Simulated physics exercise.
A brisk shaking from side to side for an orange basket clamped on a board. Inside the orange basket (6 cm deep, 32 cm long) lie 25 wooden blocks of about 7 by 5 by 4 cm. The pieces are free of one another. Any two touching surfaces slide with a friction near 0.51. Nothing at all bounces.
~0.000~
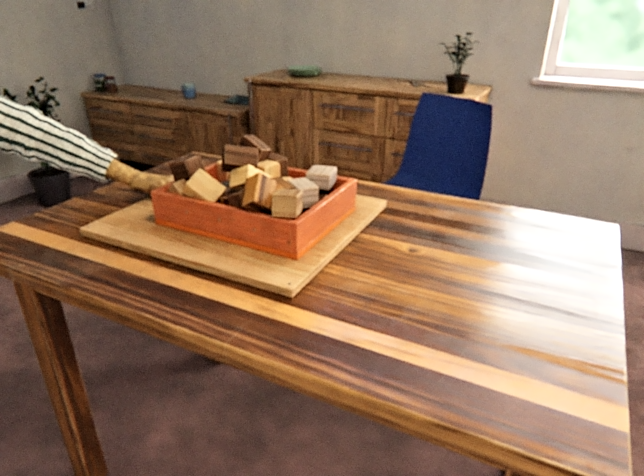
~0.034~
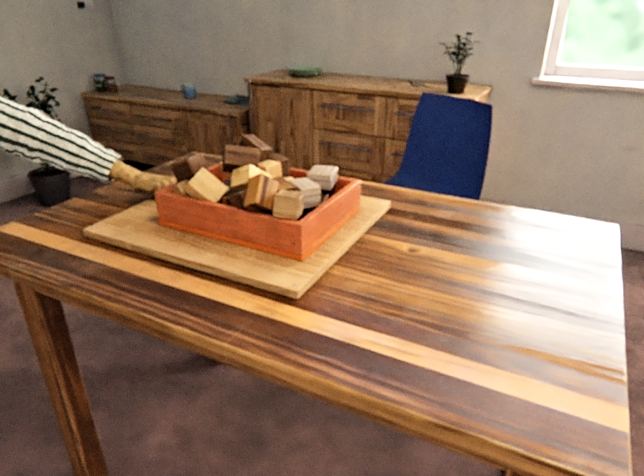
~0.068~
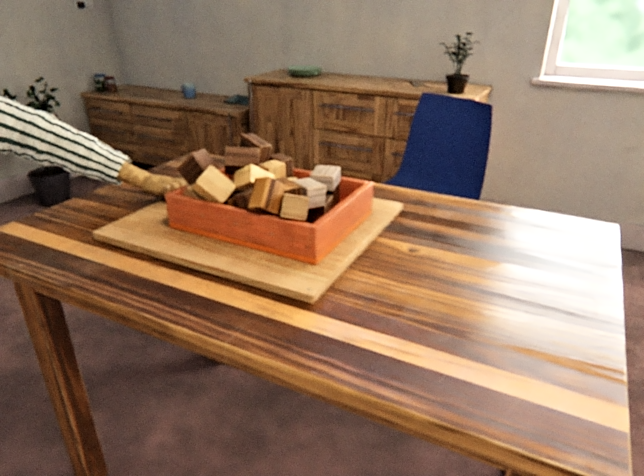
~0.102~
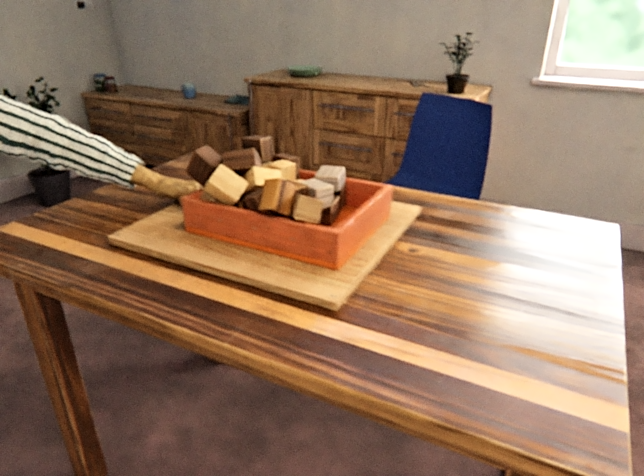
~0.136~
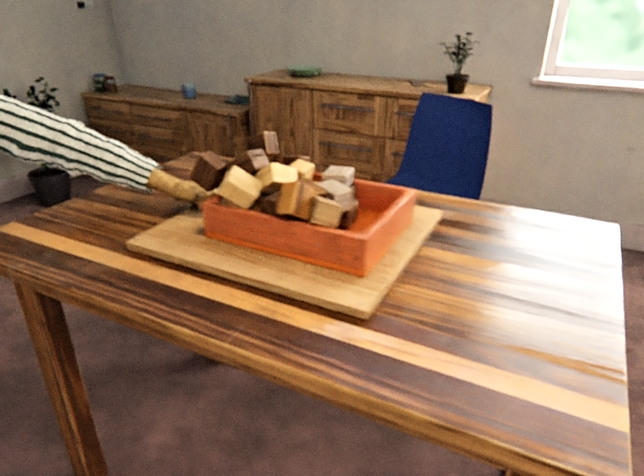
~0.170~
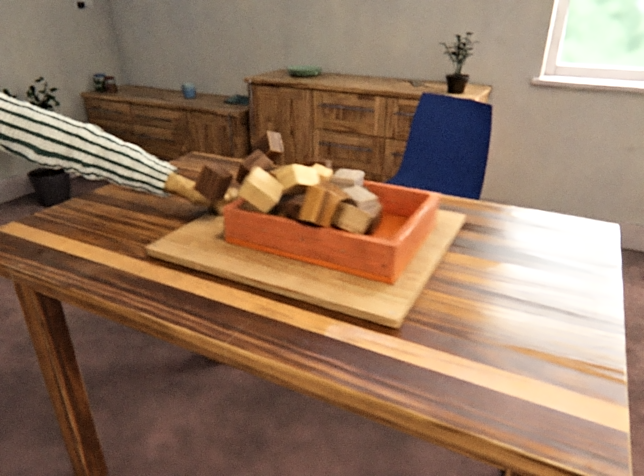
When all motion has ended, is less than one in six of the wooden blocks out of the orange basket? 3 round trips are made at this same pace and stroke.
No, more than one in six are out.
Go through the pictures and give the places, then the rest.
In the first picture (each is followed by its nearest rim corner in this view), orange basket, (292, 221); shifted 0 cm; none out.
In the second picture, orange basket, (297, 222); shifted 1 cm.
In the third picture, orange basket, (311, 226); shifted 4 cm.
In the fourth picture, orange basket, (333, 230); shifted 8 cm.
In the fifth picture, orange basket, (360, 237); shifted 14 cm; 1 out, the lowest block at (209, 171).
In the sixth picture, orange basket, (389, 243); shifted 19 cm; 2 out, the lowest block at (214, 182).
After 0.48 s, orange basket 16 in, 9 out.
After 0.88 s, orange basket 14 in, 11 out.
After 1.43 s, orange basket 12 in, 13 out.
Outcome (at 2.14 s), orange basket 12 in, 13 out. Asked share, 13 of 25, 52 per cent.
